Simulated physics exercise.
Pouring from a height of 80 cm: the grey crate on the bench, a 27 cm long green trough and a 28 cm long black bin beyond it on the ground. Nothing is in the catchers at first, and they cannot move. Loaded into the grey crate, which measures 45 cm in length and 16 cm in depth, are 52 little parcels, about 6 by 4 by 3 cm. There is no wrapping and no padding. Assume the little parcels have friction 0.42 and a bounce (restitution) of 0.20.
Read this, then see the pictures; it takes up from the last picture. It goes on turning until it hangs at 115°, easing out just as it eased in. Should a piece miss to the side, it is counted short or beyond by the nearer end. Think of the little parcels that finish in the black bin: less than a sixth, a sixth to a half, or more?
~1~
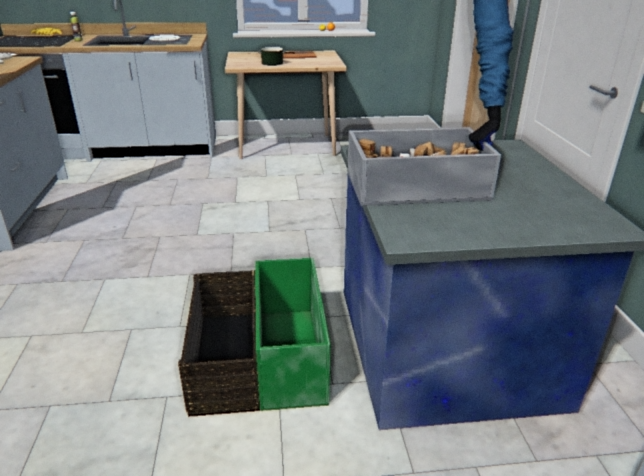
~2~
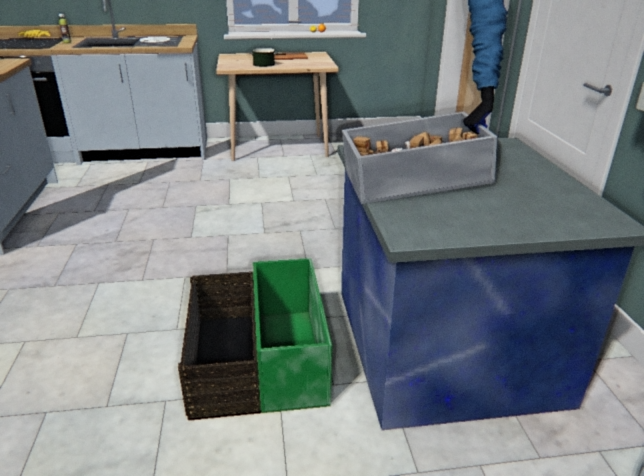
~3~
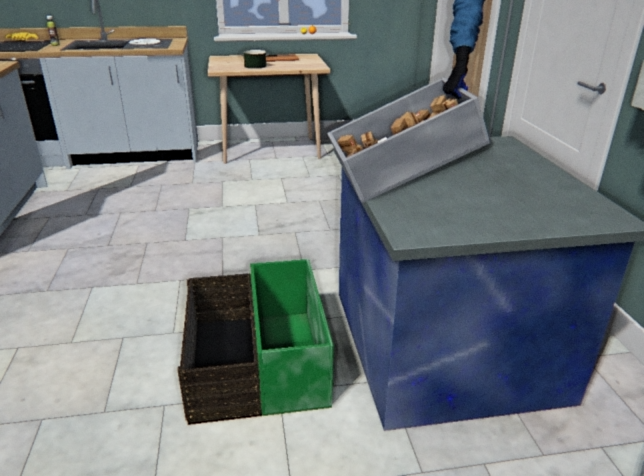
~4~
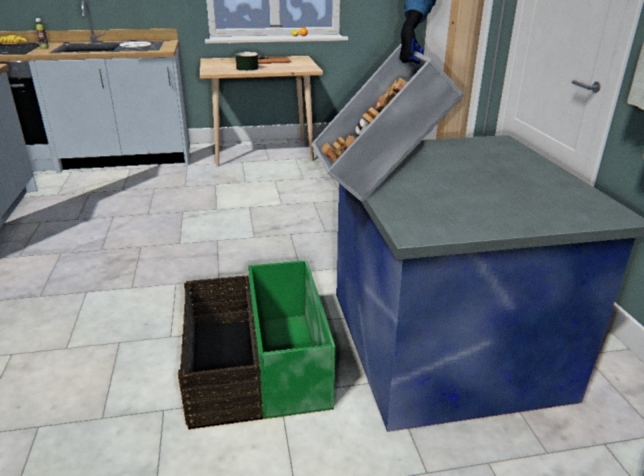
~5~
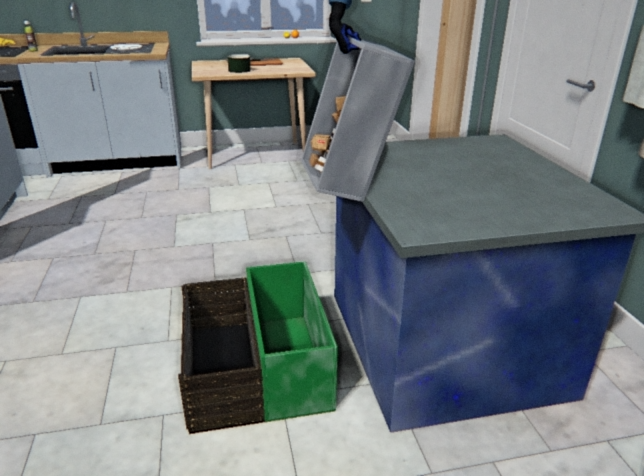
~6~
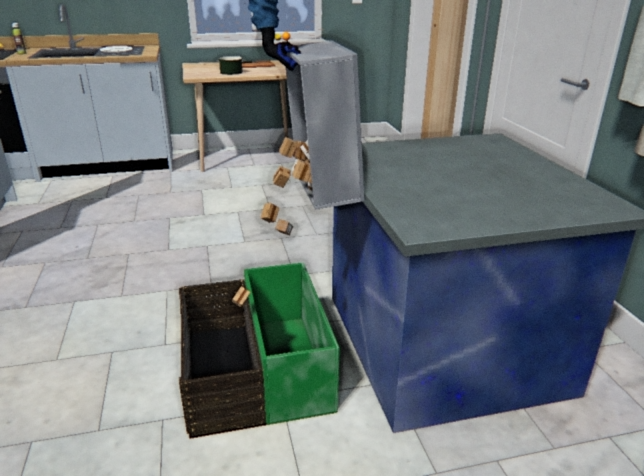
Black bin: A sixth up to a half.
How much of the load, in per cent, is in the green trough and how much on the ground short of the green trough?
Around 70 per cent and 0 per cent, in that order.
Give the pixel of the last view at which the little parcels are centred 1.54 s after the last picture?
Somewhere around (275, 361) in pixels.
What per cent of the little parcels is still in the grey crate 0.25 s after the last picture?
I'd say close to 80 per cent of it is still inside.
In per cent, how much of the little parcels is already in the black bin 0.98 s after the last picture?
About 30 per cent.
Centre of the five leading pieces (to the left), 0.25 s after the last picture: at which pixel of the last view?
I'd say near (224, 339).
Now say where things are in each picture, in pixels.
In the first picture (we follow the rim corner now nearest the camera; the camera moves round a little), grey crate at (367, 159); black bin at (184, 365); tilt 0°; nothing out yet.
In the second picture, grey crate at (361, 157); tilt 7°.
In the third picture, grey crate at (346, 159); tilt 24°.
In the fourth picture, grey crate at (329, 169); tilt 47°.
In the fifth picture, grey crate at (318, 187); tilt 73°.
In the sixth picture, grey crate at (314, 205); black bin at (185, 382); tilt 95°; 6 out, the lowest parcel at (241, 297).
Then, 0.25 s after the last picture, tilt 111°; 41 still in the grey crate, 1 in the green trough, 4 in the black bin and 6 in the air.
Then, 0.55 s after the last picture, tilt 115°; 18 still in the grey crate, 5 in the green trough, 7 in the black bin and 22 in the air.
Then, 0.98 s after the last picture, tilt 115°; 4 still in the grey crate, 27 in the green trough, 16 in the black bin and 5 in the air.
Final count (1.54 s after the last picture), 36 in the green trough and 16 in the black bin. Asked share, 16 of 52, 31 per cent.
